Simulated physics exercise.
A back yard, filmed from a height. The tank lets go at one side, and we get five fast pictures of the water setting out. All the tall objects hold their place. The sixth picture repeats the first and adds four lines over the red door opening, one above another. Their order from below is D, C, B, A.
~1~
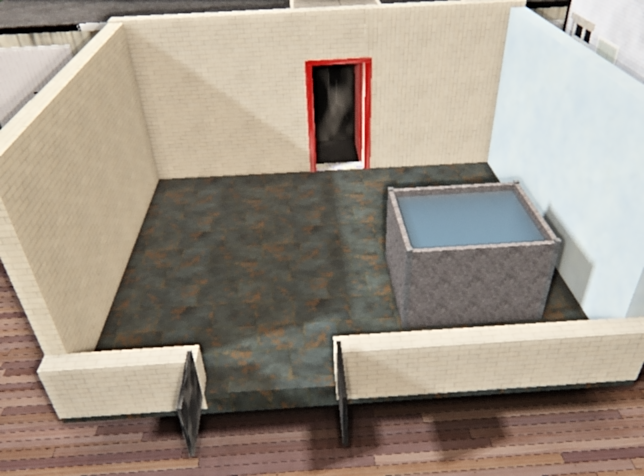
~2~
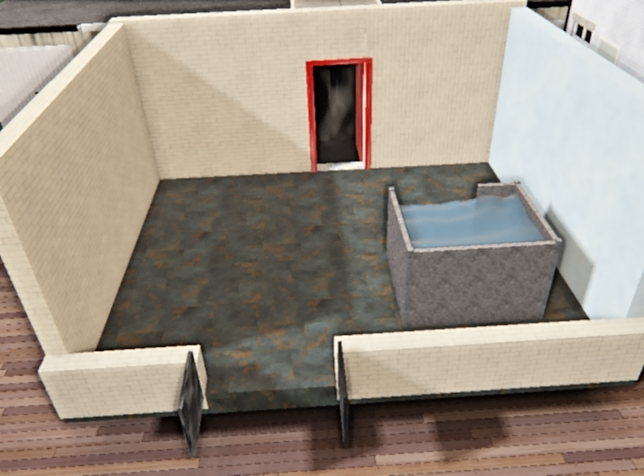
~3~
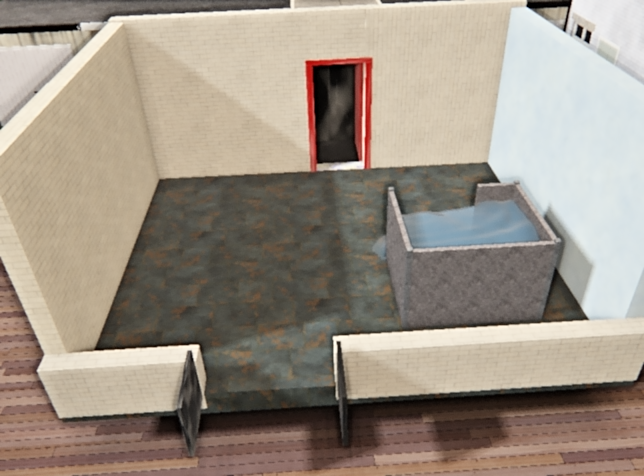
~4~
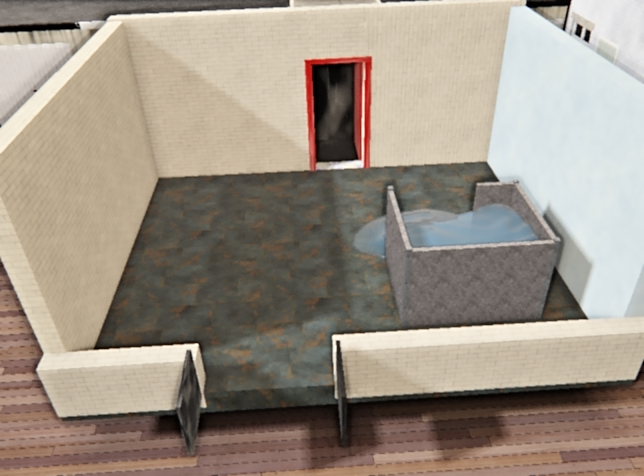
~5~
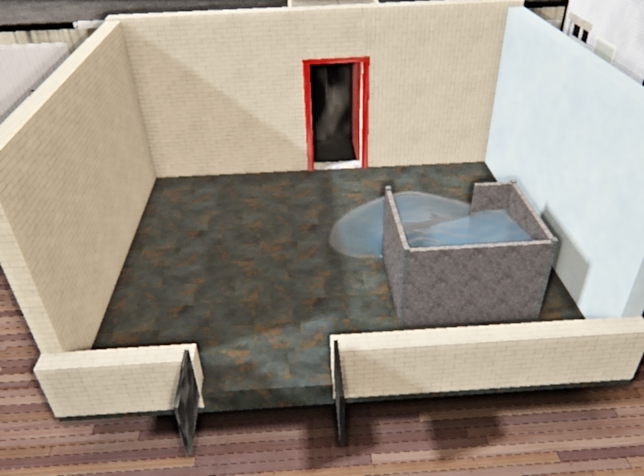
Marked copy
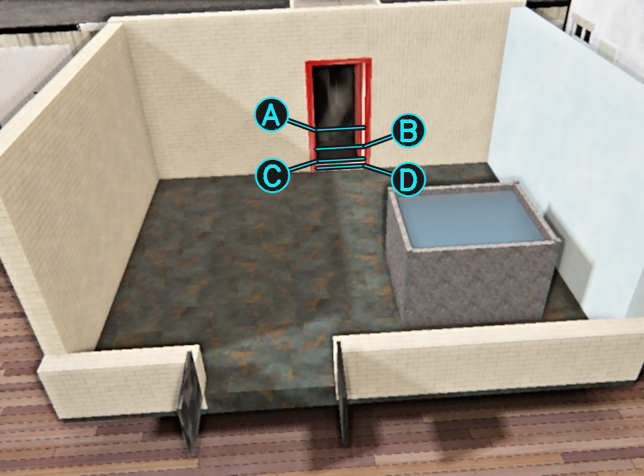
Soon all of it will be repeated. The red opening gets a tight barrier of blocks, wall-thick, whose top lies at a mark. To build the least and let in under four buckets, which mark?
B is the one.
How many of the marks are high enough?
Two of the four.
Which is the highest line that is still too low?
Here it is line C.
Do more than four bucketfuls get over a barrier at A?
No, that is safe.
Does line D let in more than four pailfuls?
Yes, it does.
On the marked copy, A at (339, 128); B at (340, 147); C at (340, 160); D at (340, 166); from the bottom up D, C, B, A.
If A is chosen, nothing gets over.
If B is chosen, a splash gets over, under a bucket.
If C is chosen, about 13 bucketfuls get in.
If D is chosen, dozens of bucketfuls pour in.
